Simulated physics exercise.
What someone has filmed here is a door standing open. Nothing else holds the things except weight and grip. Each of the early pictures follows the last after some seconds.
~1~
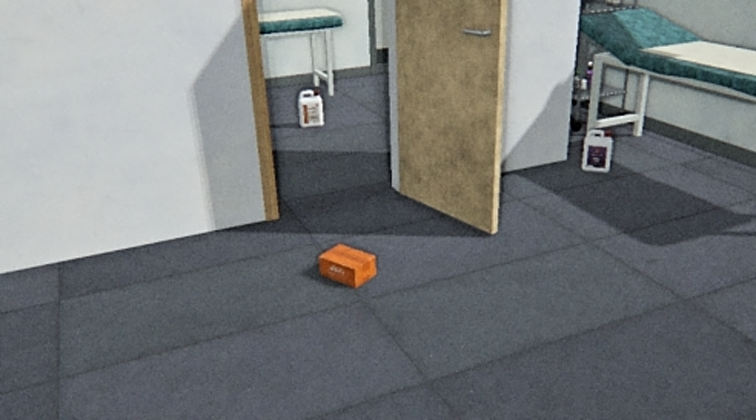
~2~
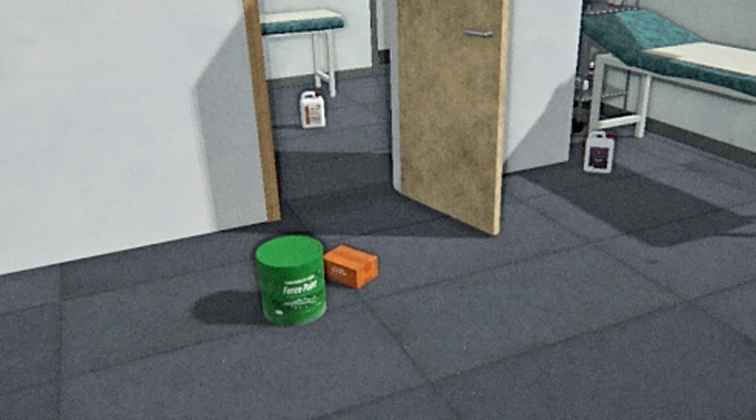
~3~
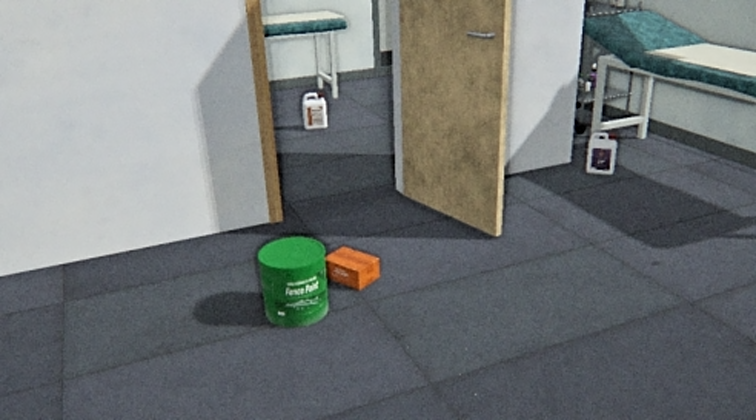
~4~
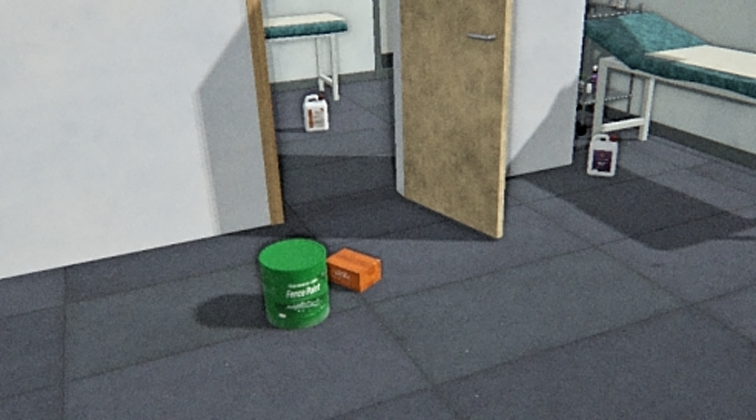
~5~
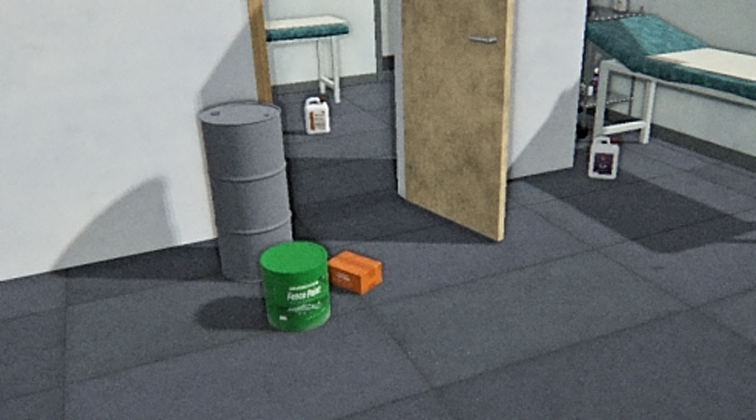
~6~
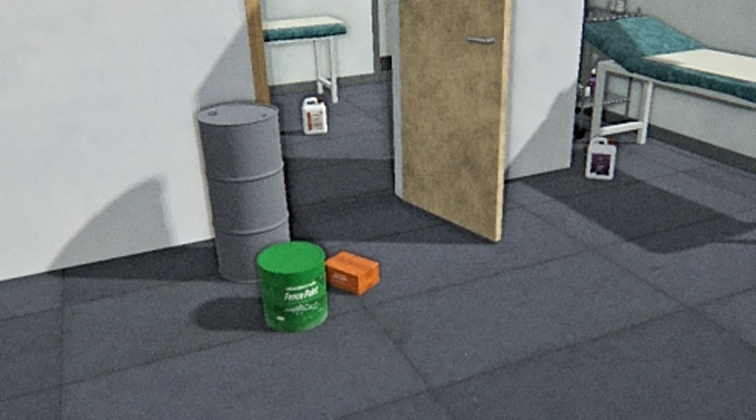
In a room with an open door, a green pail, then a grey drum appear near an orange parcel.
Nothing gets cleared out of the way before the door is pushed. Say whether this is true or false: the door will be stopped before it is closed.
False, it closes fully.
Then, 0.60 s past the last view, open by 88°.
Then, 1.20 s past the last view, open by 58°.
Then, 1.60 s past the last view, open by 38°.
Then, 2.10 s past the last view, open by 12°.
Finally, open by 0°; all 3 still in place. Final places as the last picture's camera would see them, grey drum near (247, 193).
